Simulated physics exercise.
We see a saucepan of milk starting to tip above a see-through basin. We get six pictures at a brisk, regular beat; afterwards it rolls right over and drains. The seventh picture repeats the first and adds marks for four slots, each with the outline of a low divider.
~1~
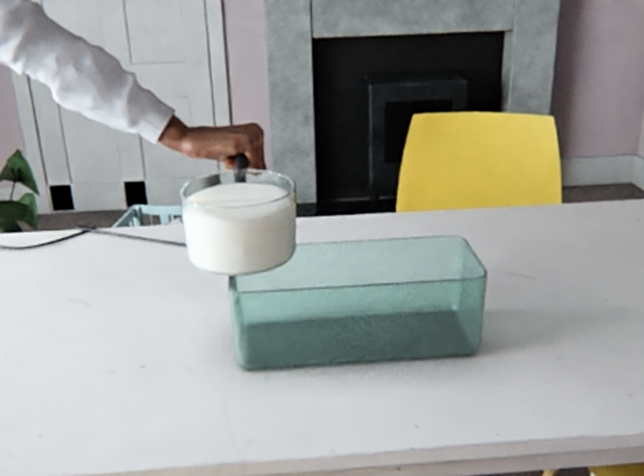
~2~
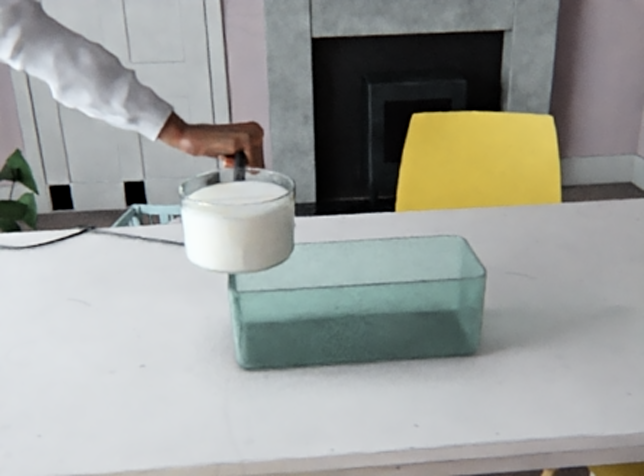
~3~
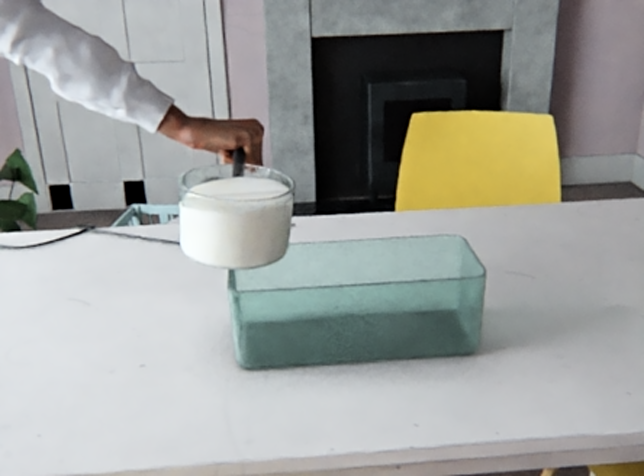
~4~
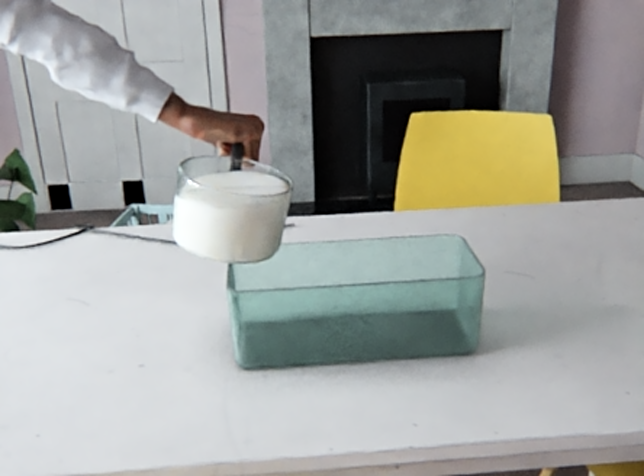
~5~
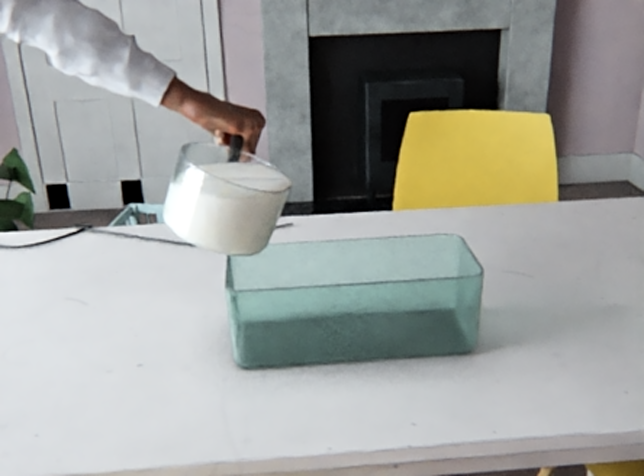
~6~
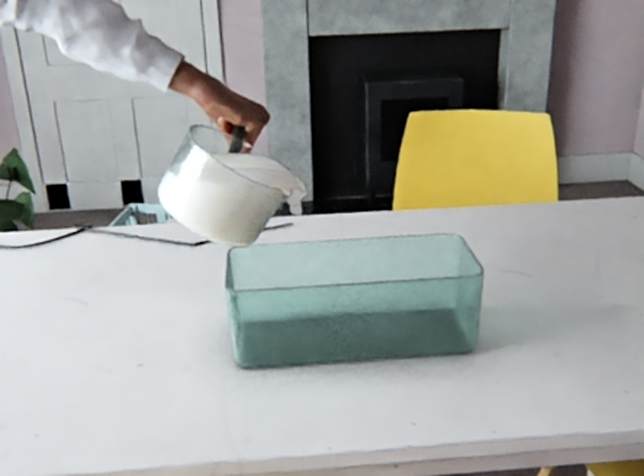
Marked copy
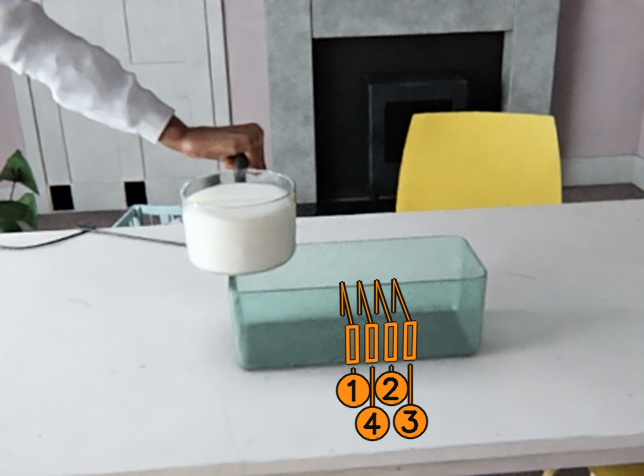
At a white table near a yellow chair, a hand held a clear pan of milk above a see-through green basin, then gradually tilted it rightward until milk began coming over the lip.
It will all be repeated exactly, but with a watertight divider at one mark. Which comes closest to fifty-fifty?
Go for 2.
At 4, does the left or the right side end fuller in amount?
More ends on the right.
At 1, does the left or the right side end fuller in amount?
The right side.
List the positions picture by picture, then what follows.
The first frame shows upright, lip at (293, 184); basin from (237, 367) to (479, 351); nothing has left yet.
The second frame shows upright, lip at (292, 184); nothing has left yet.
The third frame shows tipped about 6°, lip at (292, 183); nothing has left yet.
The fourth frame shows tipped about 13°, lip at (291, 183); nothing has left yet.
The fifth frame shows tipped about 22°, lip at (289, 182); nothing has left yet.
The sixth frame shows tipped about 33°, lip at (289, 182); milk is over the lip, down to (300, 213).
On the marked copy, 1 at (353, 368); 2 at (391, 366); 3 at (410, 365); 4 at (372, 367).
With 1, about 7 % ends left of the wall and 93 % right of it.
With 2, about 54 % ends left of the wall and 45 % right of it.
With 3, about 85 % ends left of the wall and 13 % right of it.
With 4, about 15 % ends left of the wall and 84 % right of it.
